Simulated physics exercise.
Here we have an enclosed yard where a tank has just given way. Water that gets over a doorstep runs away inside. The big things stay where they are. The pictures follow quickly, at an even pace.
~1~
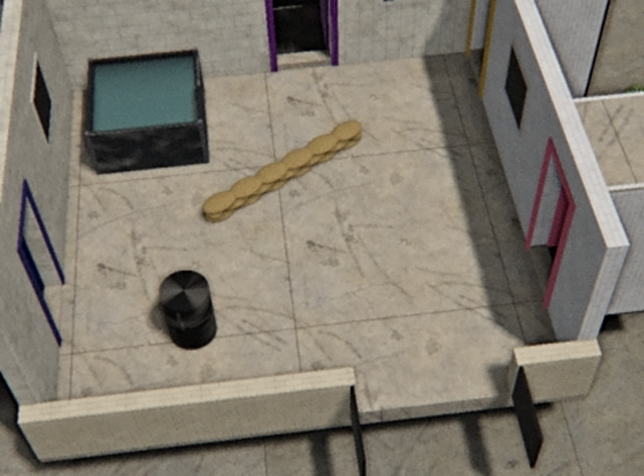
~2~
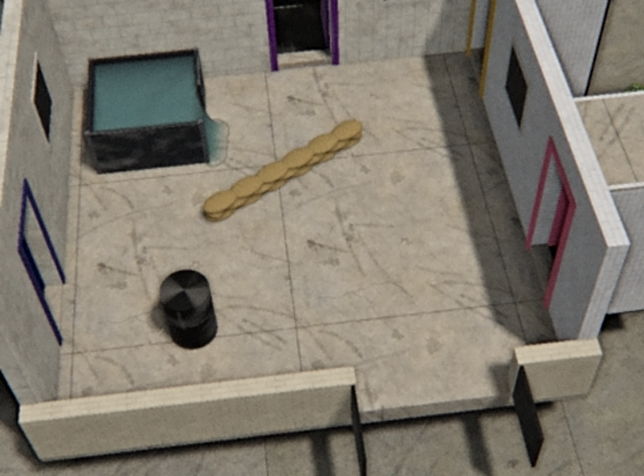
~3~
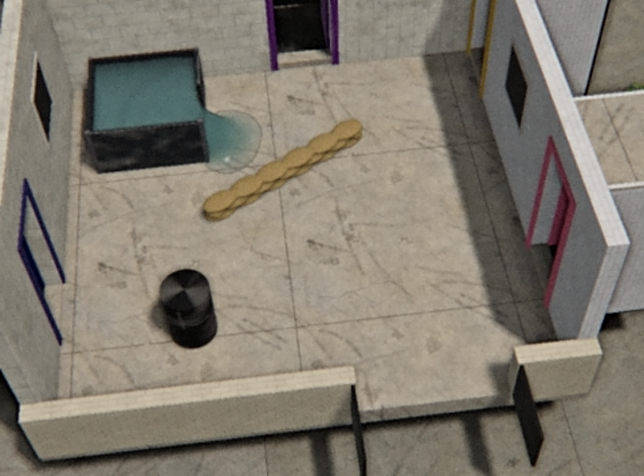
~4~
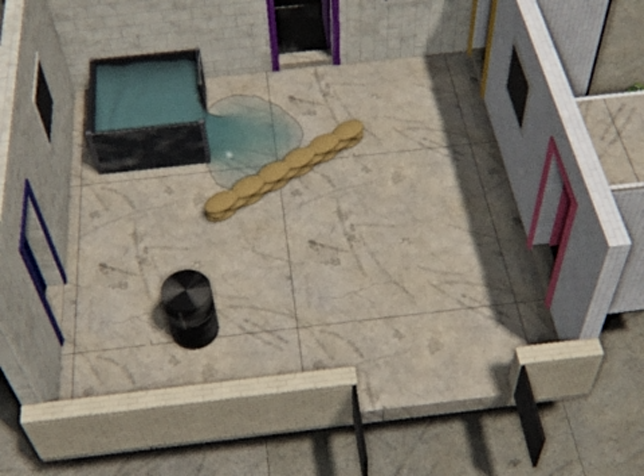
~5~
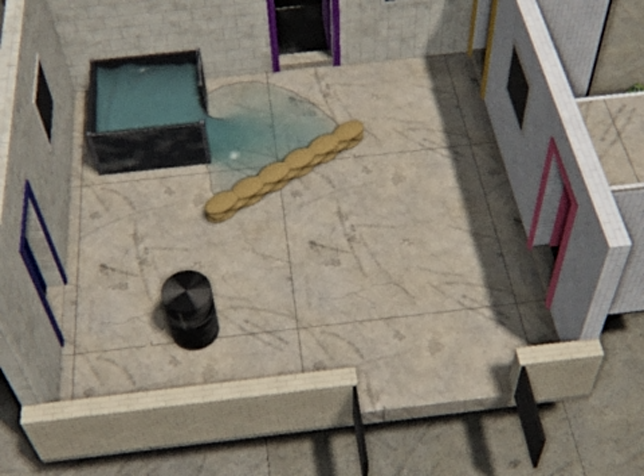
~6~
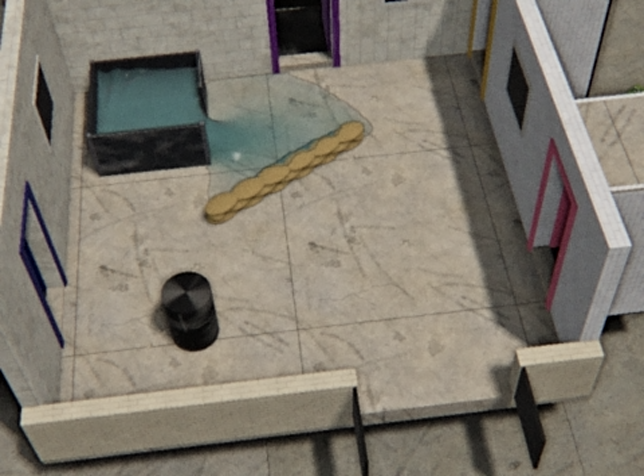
The clip opens on a walled yard with a dark, open tank of still teal water, a tan segmented barrier lying diagonally and a black drum. Water pours from the tank's right side onto the pale floor, spreads to the barrier, then fans rightward behind it to its upper right end.
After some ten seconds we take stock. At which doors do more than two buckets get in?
In the end: The yellow door takes more than that; the blue door stays under that; the purple door stays under that; the pink door stays under that.
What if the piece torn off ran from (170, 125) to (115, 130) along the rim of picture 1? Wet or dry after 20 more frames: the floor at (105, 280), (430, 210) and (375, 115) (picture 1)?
In that order: Flooded, not flooded, no water.
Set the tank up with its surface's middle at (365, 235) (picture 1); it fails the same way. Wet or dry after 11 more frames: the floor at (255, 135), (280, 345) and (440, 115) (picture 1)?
In that order: Clear, not flooded, awash.
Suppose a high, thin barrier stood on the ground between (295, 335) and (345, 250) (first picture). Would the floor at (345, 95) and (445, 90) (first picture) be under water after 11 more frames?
One after the other: Covered, flooded.
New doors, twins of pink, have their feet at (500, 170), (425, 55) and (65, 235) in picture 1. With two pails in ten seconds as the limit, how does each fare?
One after the other: Keeps below it, floods, is under.
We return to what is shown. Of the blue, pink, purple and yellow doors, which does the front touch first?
That is the purple one.
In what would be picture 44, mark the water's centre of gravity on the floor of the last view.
I would point to (312, 159).
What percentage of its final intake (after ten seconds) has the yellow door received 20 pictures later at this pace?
Some 75 per cent.
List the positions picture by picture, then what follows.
The first picture shows still water in the open tank at (144, 95).
In the second picture, water pours out at (202, 131) and has run to (211, 165).
In the third picture, water pours out at (202, 131) and has run to (254, 126).
In the fourth picture, the front is at (295, 142), out from the gap at (204, 133).
In the fifth picture, water pours out at (204, 133) and has run to (334, 141).
In the sixth picture, water pours out at (204, 134) and has run to (366, 125).
A moment on, water covers 20 % of the floor; the yellow door not reached, the blue door not reached, the purple door wet at the sill, nothing in, the pink door not reached.
Next, water covers 25 % of the floor; the yellow door over two buckets in, the blue door not reached, the purple door wet at the sill, nothing in, the pink door not reached.
Then, water covers 35 % of the floor; the yellow door far over two buckets in, the blue door not reached, the purple door under two buckets in, the pink door not reached.
Later, water covers 70 % of the floor; the yellow door far over two buckets in, the blue door wet at the sill, nothing in, the purple door under two buckets in, the pink door wet at the sill, nothing in.
In the end, water covers 90 % of the floor; the yellow door far over two buckets in, the blue door wet at the sill, nothing in, the purple door under two buckets in, the pink door wet at the sill, nothing in.
